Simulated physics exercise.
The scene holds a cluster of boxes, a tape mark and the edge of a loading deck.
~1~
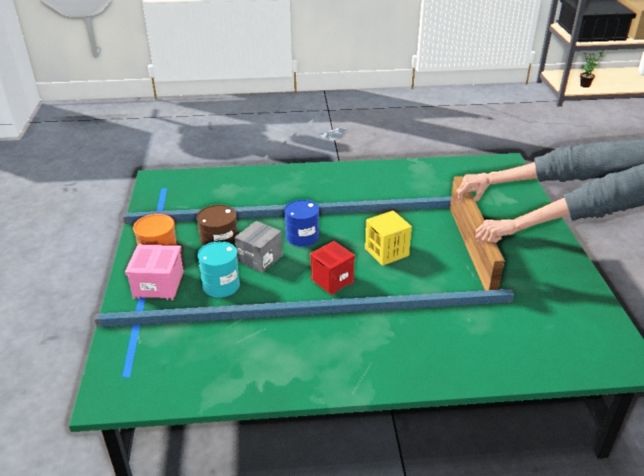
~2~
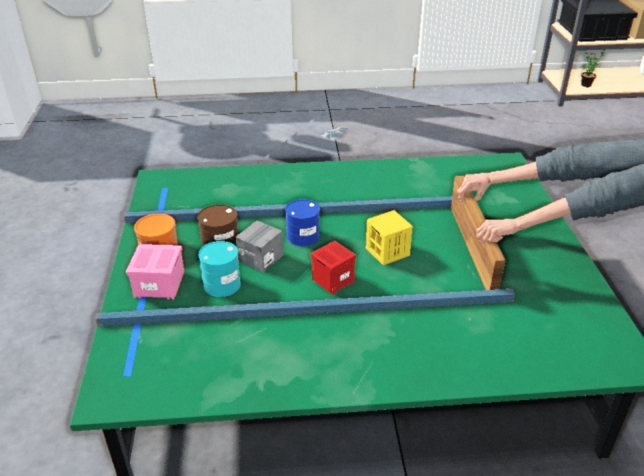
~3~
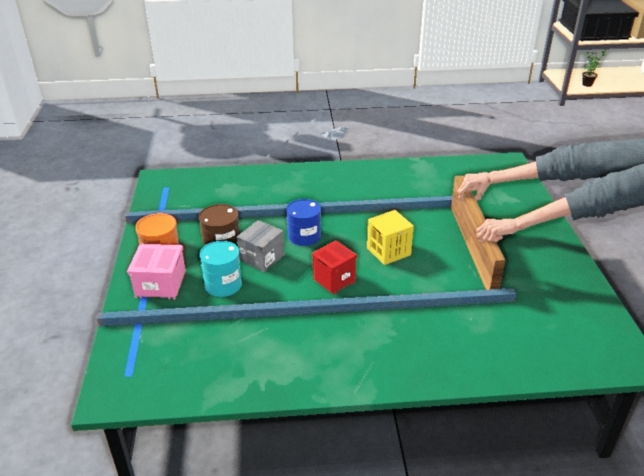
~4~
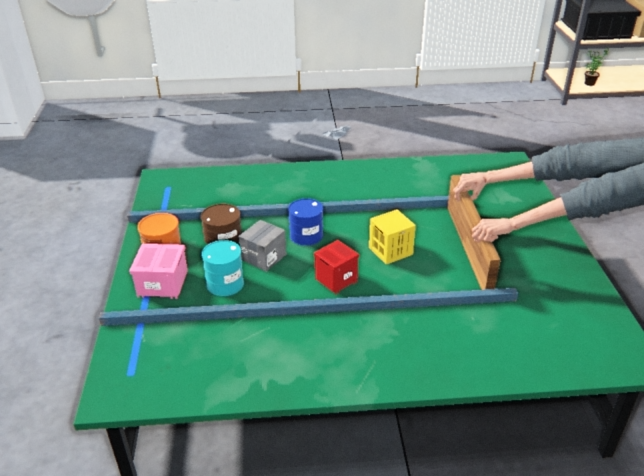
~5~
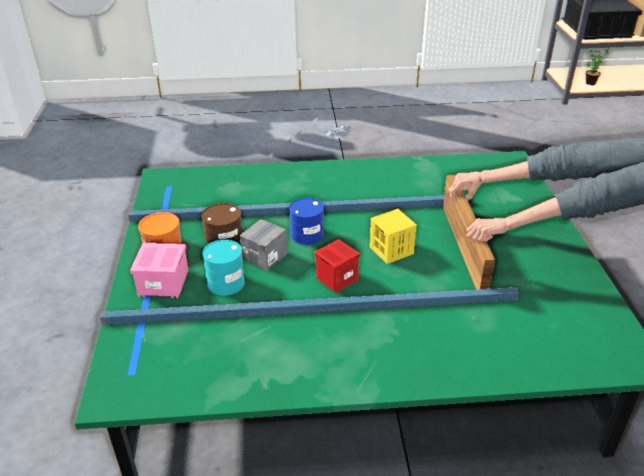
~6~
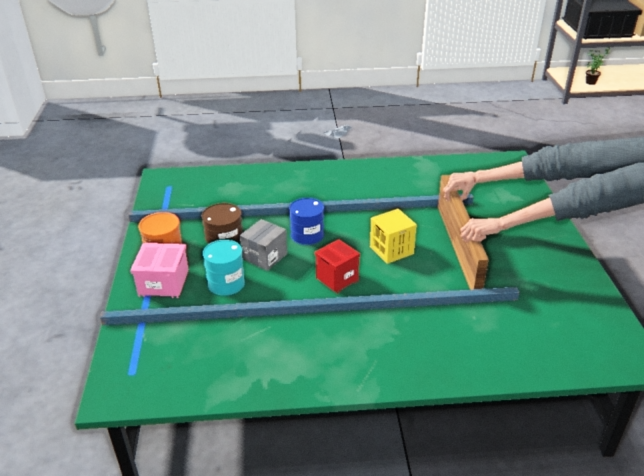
Two hands with grey sleeves reach in from the right and hold a brown wooden plank upright on a green table, seen from above at an angle in a grey-floored room. Between two blue rails sit orange, brown, teal and blue canisters and pink, grey, red and yellow boxes, with blue tape at left. The hands slide the plank slightly left, still short of the yellow box, while the view shifts barely.
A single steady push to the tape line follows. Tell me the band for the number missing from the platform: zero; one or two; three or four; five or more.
Five at the least fall.
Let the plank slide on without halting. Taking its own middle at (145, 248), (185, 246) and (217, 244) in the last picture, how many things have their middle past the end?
That makes 5, 2, 0.
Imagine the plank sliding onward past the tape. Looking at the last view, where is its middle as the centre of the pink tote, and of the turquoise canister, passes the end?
The middle is at (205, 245) when it's the pink tote, and at (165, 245) when it's the turquoise canister.
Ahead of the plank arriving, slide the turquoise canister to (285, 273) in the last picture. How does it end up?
Placed there, the turquoise canister ends up below.
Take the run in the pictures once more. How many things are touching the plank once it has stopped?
3 in contact.
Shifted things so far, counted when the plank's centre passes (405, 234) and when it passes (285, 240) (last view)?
First 1 and then 4.
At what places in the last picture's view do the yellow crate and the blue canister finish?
Taking them in turn, first comes (136, 248), then (139, 228).
A little later, none off yet; orange pail at rest near (161, 235); pink tote at rest near (161, 270); brown canister at rest near (223, 225).
Next, none off yet; orange pail shifted about its own width near (123, 238); pink tote shifted about its own width near (118, 274); brown canister shifted about its own width near (161, 226).
When it is over, the number that fall off is five or more; down, grey parcel, turquoise canister, brown canister, pink tote and orange pail.
